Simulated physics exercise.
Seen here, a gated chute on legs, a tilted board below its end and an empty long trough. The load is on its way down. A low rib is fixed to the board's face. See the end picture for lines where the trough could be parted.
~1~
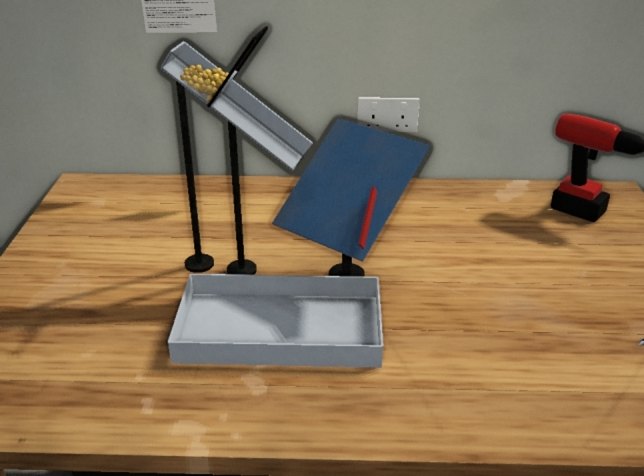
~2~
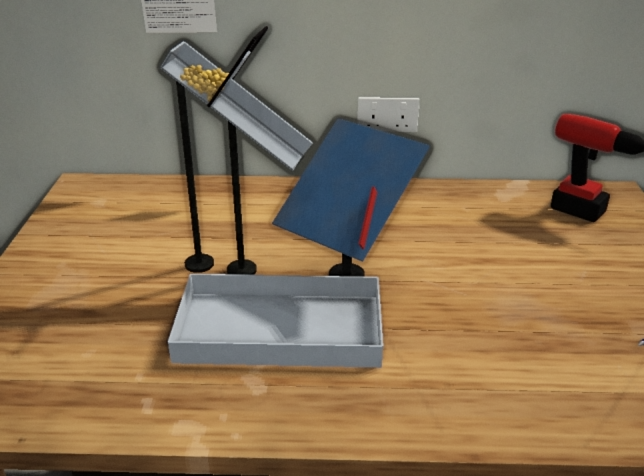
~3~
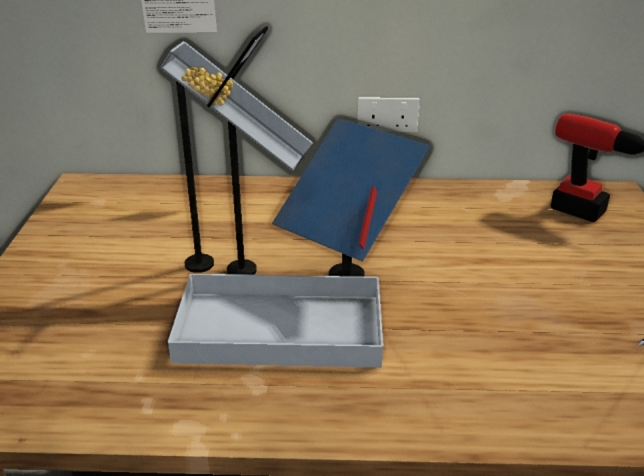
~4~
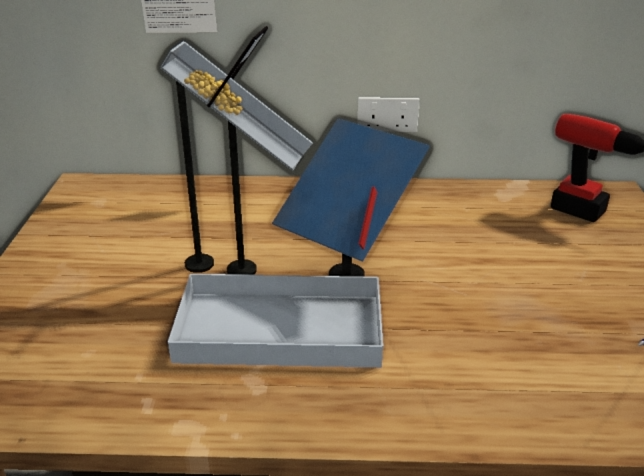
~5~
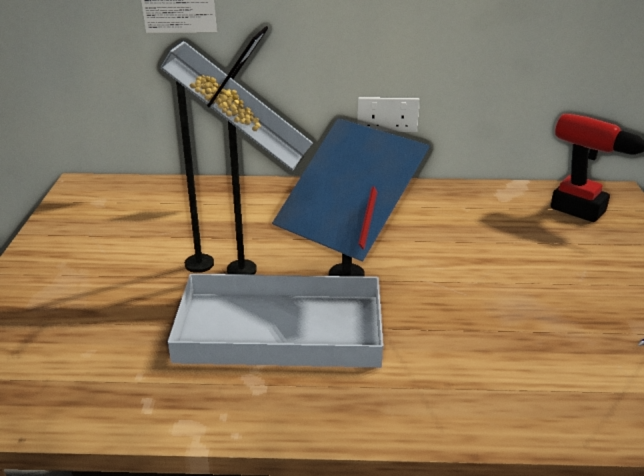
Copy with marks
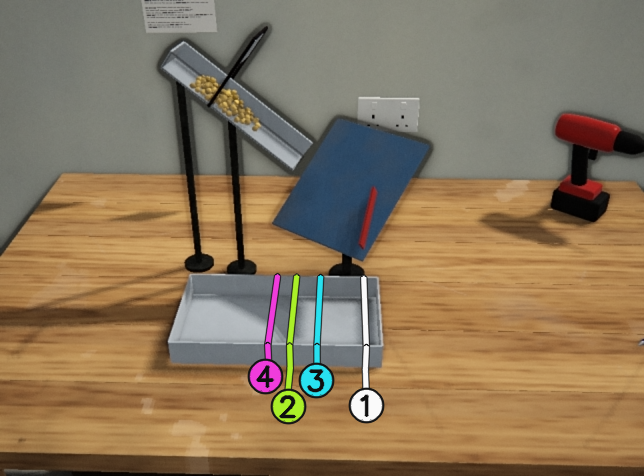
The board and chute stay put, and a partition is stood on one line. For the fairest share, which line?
I would pick line 3.
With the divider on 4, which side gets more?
The right side.
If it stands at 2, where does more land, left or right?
More lands on the right.
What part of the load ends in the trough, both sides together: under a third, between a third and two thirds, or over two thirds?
It is over two thirds.
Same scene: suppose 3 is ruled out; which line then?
Here it is line 2.
On the marked copy, line 1 crosses the front rim at (366, 346); line 2 crosses the front rim at (289, 344); line 3 crosses the front rim at (317, 345); line 4 crosses the front rim at (267, 344).
Choosing 1, of what is caught, every piece on the left of the divider, not one piece on the right.
Choosing 2, of what is caught, roughly a quarter on the left of the divider, the larger part on the right.
Choosing 3, of what is caught, roughly a third on the left of the divider, roughly two thirds on the right.
Choosing 4, of what is caught, just a few on the left of the divider, almost all on the right.
